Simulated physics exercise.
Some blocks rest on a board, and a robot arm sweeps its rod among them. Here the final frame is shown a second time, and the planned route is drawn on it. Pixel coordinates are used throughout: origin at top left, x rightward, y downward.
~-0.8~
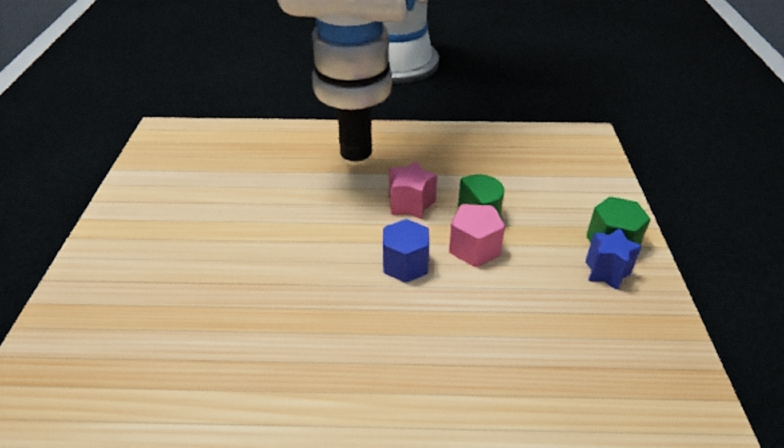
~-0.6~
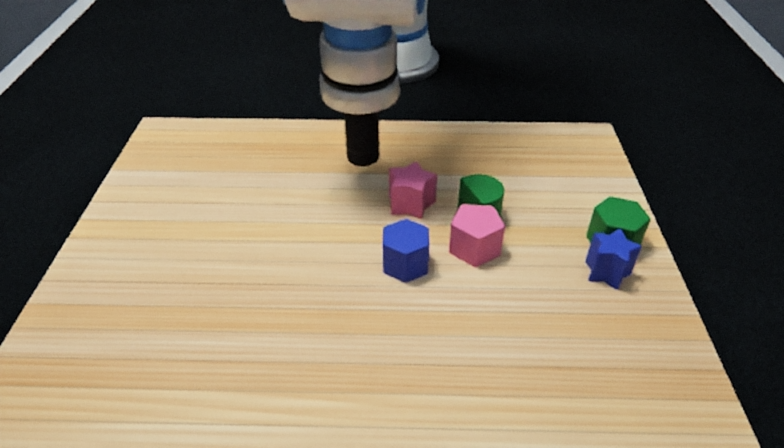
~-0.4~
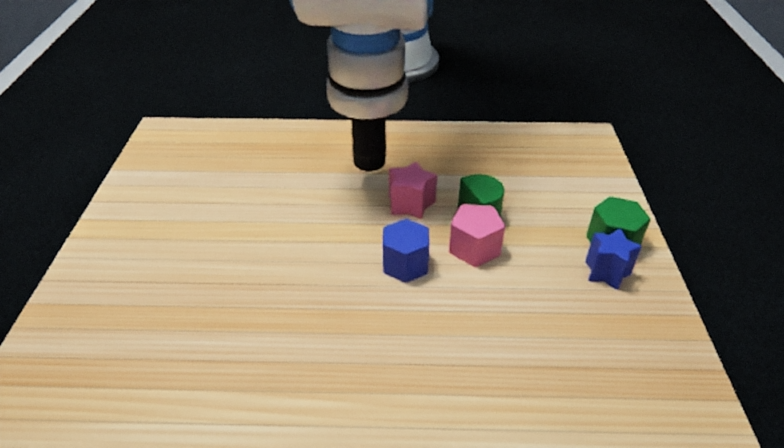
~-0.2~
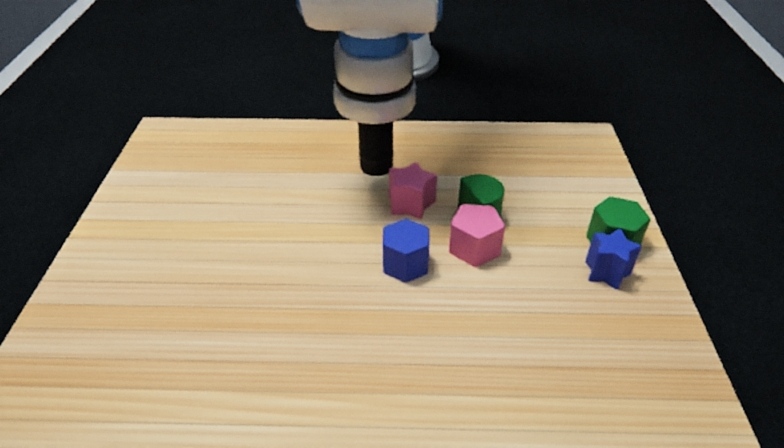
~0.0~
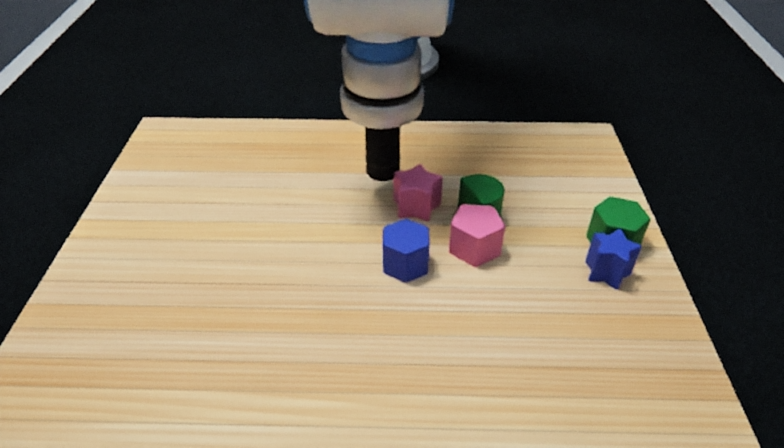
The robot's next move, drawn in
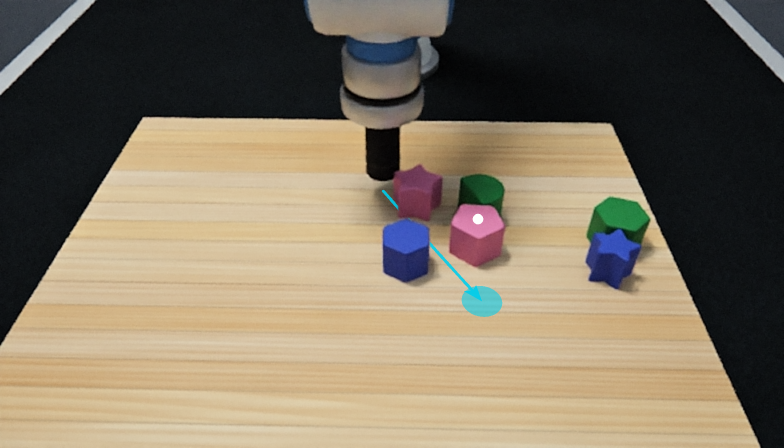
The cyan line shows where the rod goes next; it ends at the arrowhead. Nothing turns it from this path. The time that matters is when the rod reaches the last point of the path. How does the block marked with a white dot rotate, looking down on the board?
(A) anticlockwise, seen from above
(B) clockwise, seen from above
I'll go with B - clockwise, seen from above.
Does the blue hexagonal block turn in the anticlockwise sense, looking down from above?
No, I don't think so.
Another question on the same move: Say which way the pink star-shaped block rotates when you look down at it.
Turns anticlockwise.
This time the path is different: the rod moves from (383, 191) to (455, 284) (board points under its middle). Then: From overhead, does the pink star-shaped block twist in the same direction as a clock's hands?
Final answer: No.
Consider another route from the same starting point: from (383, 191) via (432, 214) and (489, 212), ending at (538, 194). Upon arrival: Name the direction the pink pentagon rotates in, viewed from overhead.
Answer: Clockwise.
Drawn move, in a line from (383, 191) to (482, 301); the dot is on the pink pentagon.
The first path, step by step. One third of the way, rod at (412, 204); pink star-shaped block at (449, 192), turned 70° anticlockwise; pink pentagon at (481, 220); green half-round block at (489, 186).
Two thirds of the way, rod at (446, 241); blue hexagonal block at (408, 243), turned 30° clockwise; pink star-shaped block at (458, 199), turned 105° anticlockwise; pink pentagon at (493, 224), turned 25° clockwise; green half-round block at (493, 185).
At the end, rod at (485, 282); blue hexagonal block at (408, 243), turned 30° clockwise; pink star-shaped block at (458, 199), turned 105° anticlockwise; pink pentagon at (493, 224), turned 25° clockwise; green half-round block at (493, 185).
